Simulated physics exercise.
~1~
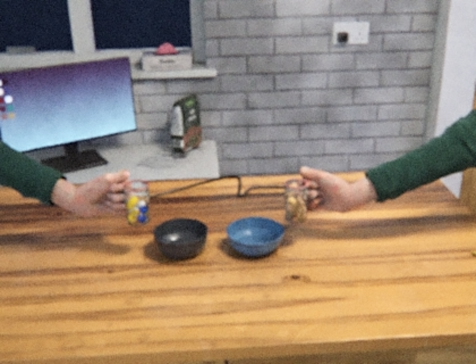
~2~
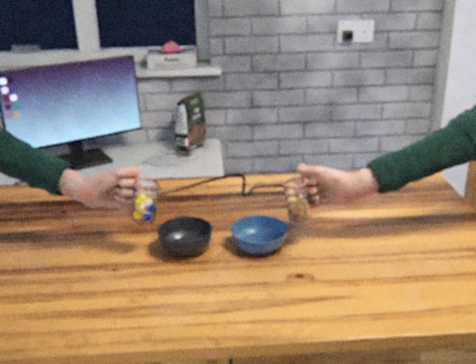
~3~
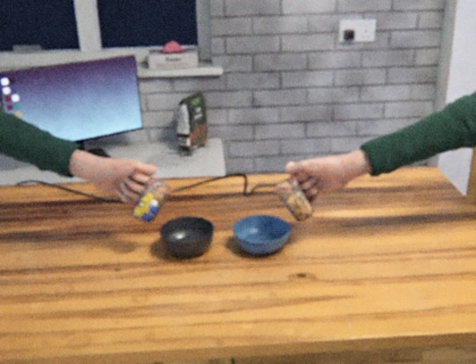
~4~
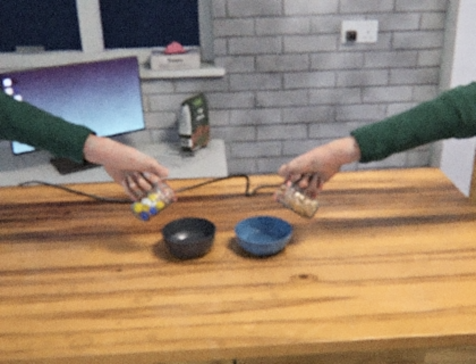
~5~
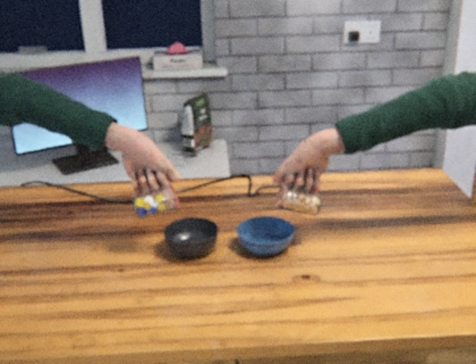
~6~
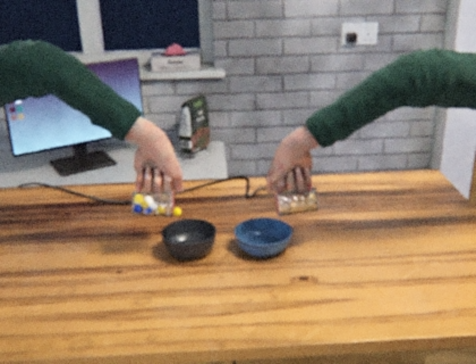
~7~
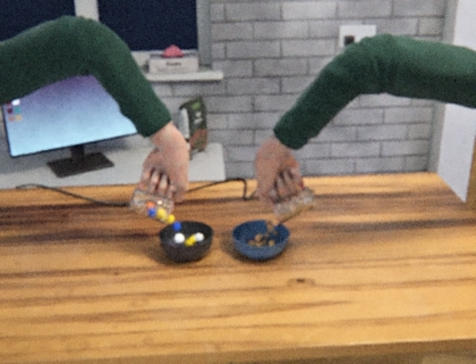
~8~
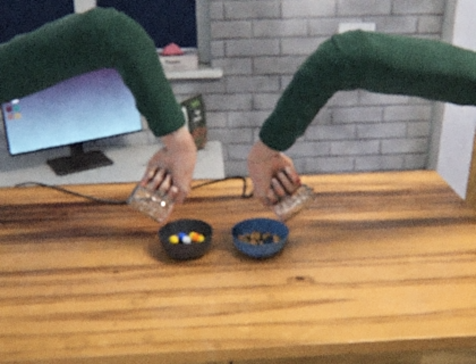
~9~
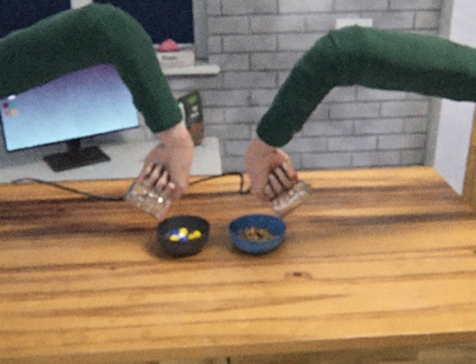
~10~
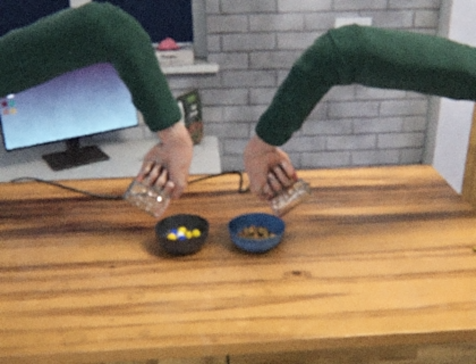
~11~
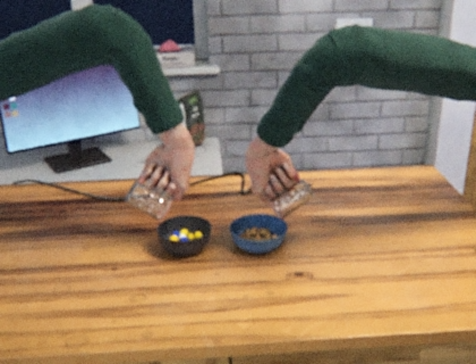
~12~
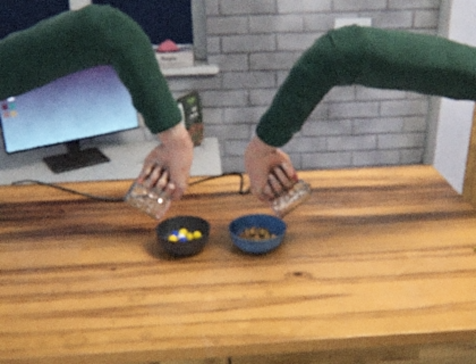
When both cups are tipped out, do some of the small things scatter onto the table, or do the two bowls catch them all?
The two bowls catch them all. The colourful pieces end up in the black bowl on the left and the brownish bits in the blue bowl on the right, with none on the table.
